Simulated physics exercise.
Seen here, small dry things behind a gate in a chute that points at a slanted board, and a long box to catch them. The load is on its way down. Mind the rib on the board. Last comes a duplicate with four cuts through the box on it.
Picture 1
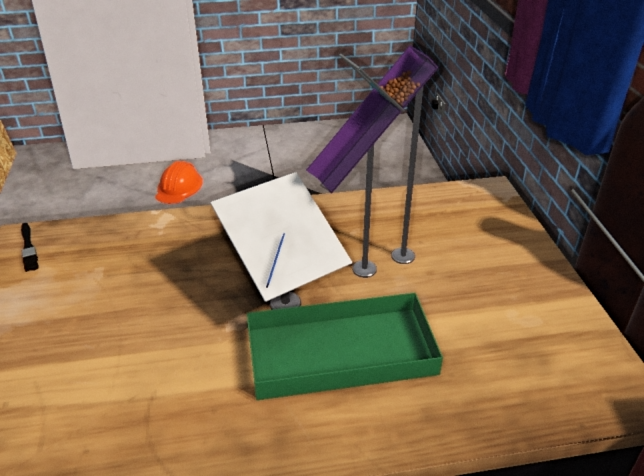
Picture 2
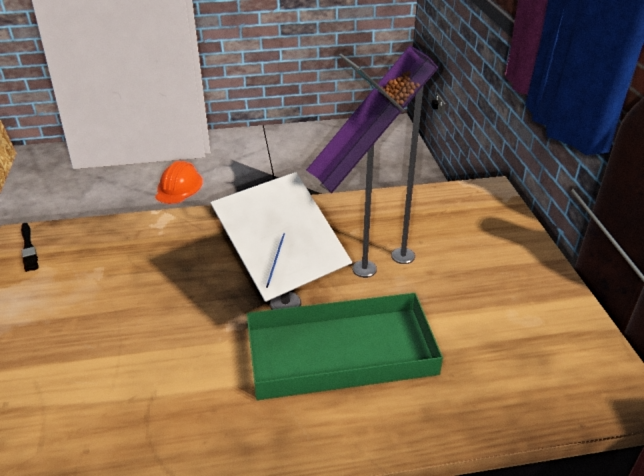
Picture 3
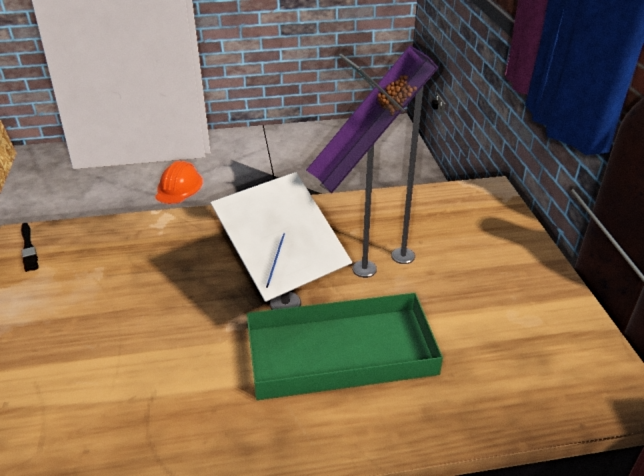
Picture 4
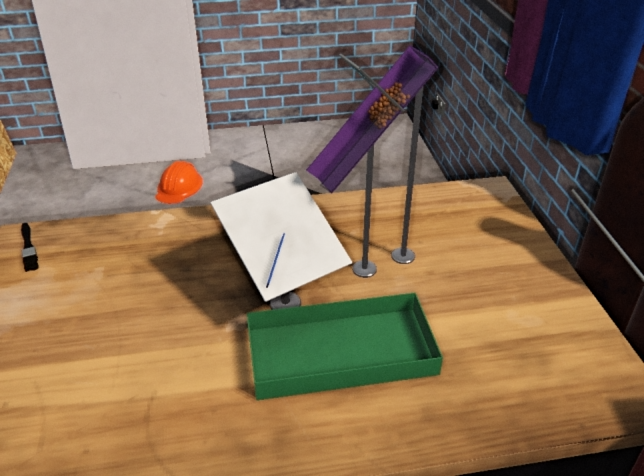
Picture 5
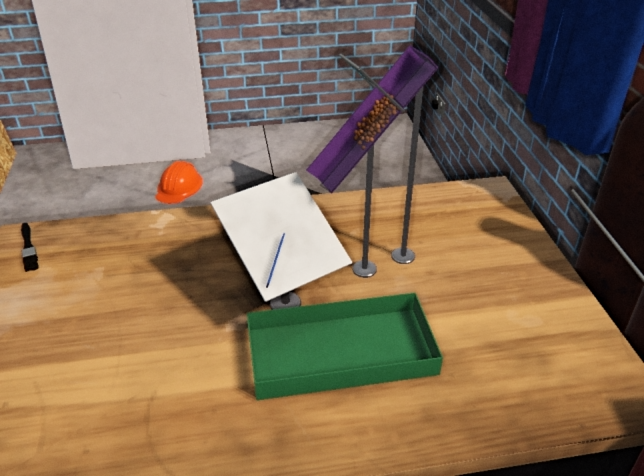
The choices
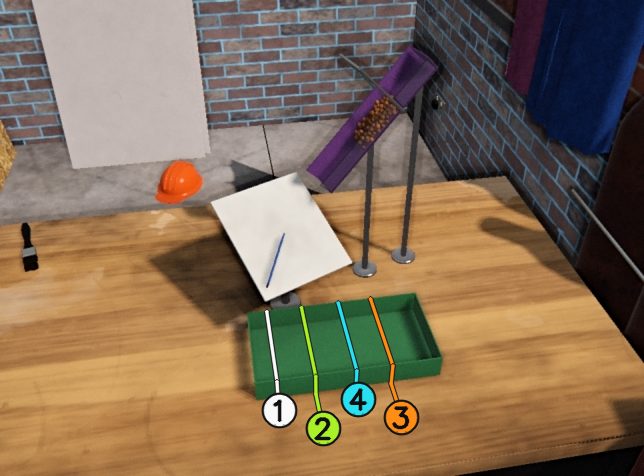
On a wooden workbench by brick walls, small brown balls sliding down a sloping purple chute above a white board and empty green box.
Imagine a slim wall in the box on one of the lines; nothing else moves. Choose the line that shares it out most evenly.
2 is best.
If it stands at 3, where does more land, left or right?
The left side.
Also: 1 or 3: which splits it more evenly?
That would be 1.
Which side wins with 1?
More lands on the right.
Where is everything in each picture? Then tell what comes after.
The first frame shows load behind the gate (398, 91), cereal balls; lip of the chute (324, 186), sloping fairly steeply.
The second frame shows middle of the board (282, 232), tilted gently; middle of its low edge (311, 281); of its high edge (255, 186).
The third frame shows front corners of the box (255, 383) and (442, 358), empty; front of the load (392, 114).
The fourth frame shows middle of the load (386, 108); its front (380, 127), roughly a quarter of the way to the lip; rib from (285, 233) to (269, 283).
The fifth frame shows middle of the load (376, 118); its front (363, 148), roughly half of the way to the lip.
On the marked copy, line 1 crosses the front rim at (276, 380); line 2 crosses the front rim at (315, 375); line 3 crosses the front rim at (392, 364); line 4 crosses the front rim at (356, 369).
Choosing 1, of what is caught, roughly a quarter on the left of the divider, the larger part on the right.
Choosing 2, of what is caught, roughly two thirds on the left of the divider, roughly a third on the right.
Choosing 3, of what is caught, almost all on the left of the divider, just a few on the right.
Choosing 4, of what is caught, almost all on the left of the divider, about a tenth on the right.
